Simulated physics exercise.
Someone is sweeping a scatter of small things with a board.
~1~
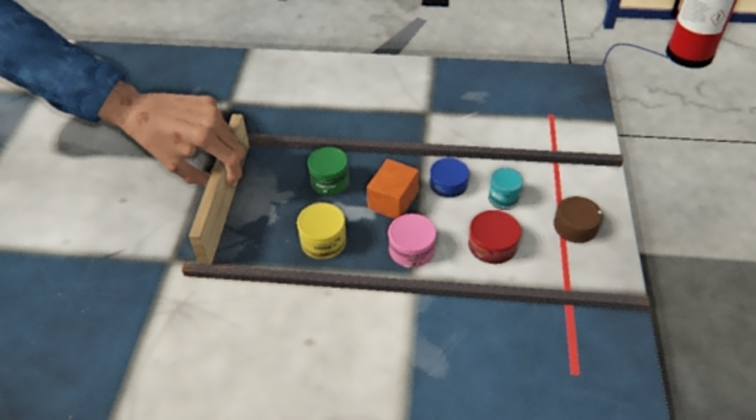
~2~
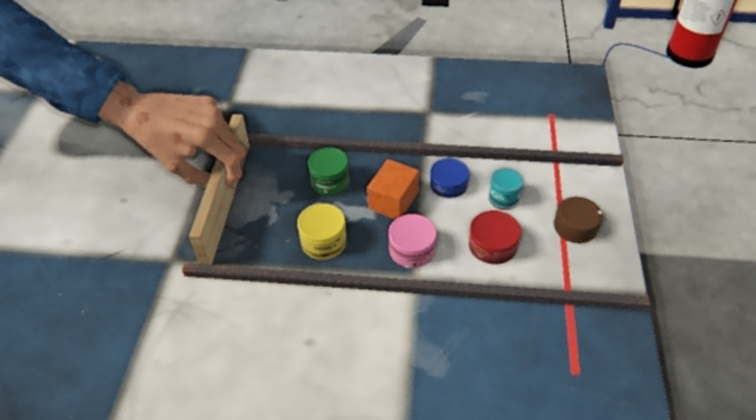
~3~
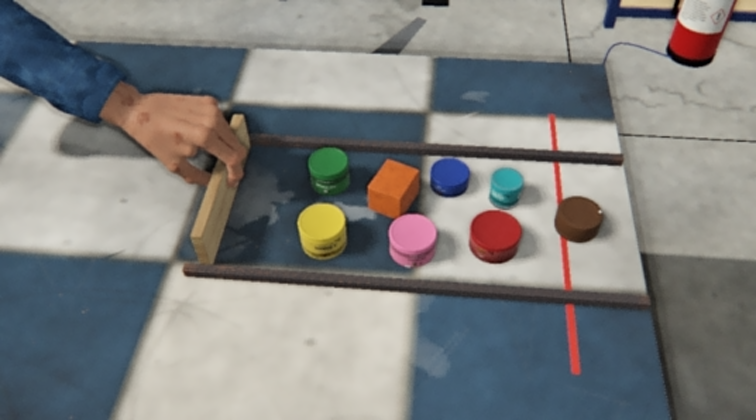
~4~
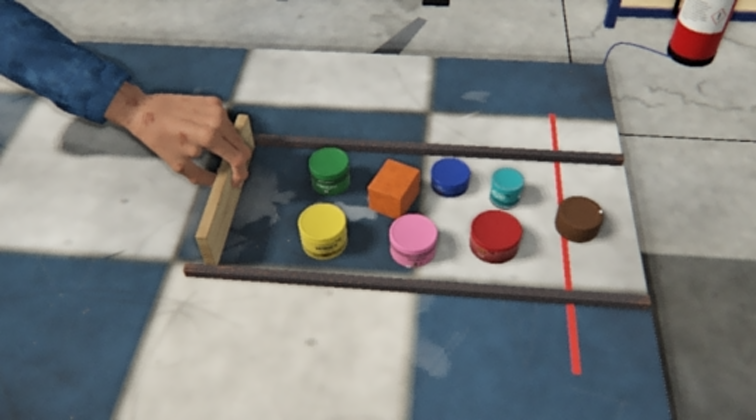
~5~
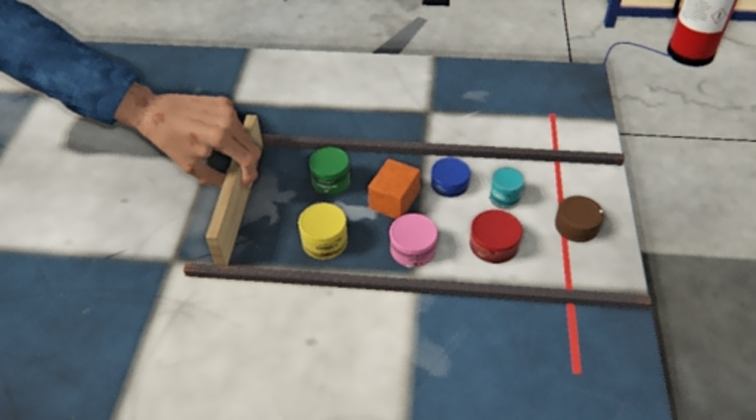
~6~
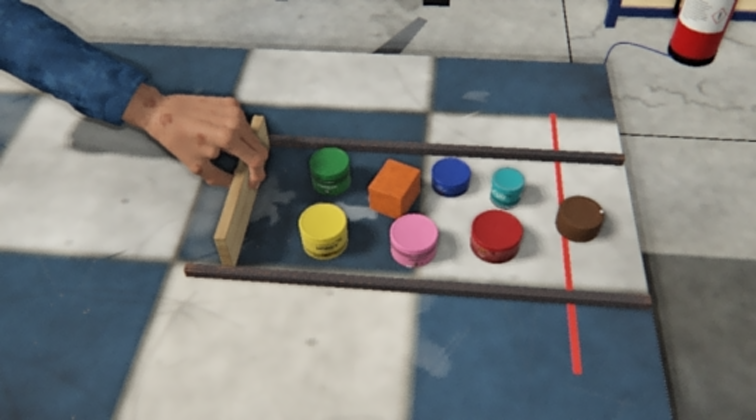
A hand slides a wooden board slightly right toward colourful tubs that stay still.
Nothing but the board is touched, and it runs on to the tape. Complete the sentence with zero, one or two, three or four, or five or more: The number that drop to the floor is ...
The number that drop to the floor is one or two.
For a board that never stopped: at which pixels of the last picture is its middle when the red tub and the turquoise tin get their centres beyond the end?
The middle is at (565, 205) when it's the red tub, and at (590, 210) when it's the turquoise tin.
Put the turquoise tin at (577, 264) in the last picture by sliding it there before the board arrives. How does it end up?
Result: Turquoise tin not saved.
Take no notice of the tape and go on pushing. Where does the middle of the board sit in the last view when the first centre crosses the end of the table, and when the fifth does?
At (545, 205) for the first, at (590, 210) for the fifth.
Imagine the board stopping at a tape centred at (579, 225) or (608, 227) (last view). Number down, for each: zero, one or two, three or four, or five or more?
Count at position one: Three to four; at position two: 5 or more.
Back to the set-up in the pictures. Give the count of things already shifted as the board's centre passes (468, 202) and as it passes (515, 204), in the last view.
Tally: First 8; then 8.
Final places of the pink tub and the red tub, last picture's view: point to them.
One ends up near (639, 272) and the other near (639, 235).
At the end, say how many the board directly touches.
It ends up touching 3.
Early on, none off yet; brown lid at rest near (579, 219); turquoise tin at rest near (507, 188); red tub at rest near (496, 237).
A while later, none off yet; brown lid at rest near (579, 219); turquoise tin travelled about its own width near (527, 195); red tub travelled about its own width near (537, 230).
Finally, the number that fall off is one or two; lost, brown lid.
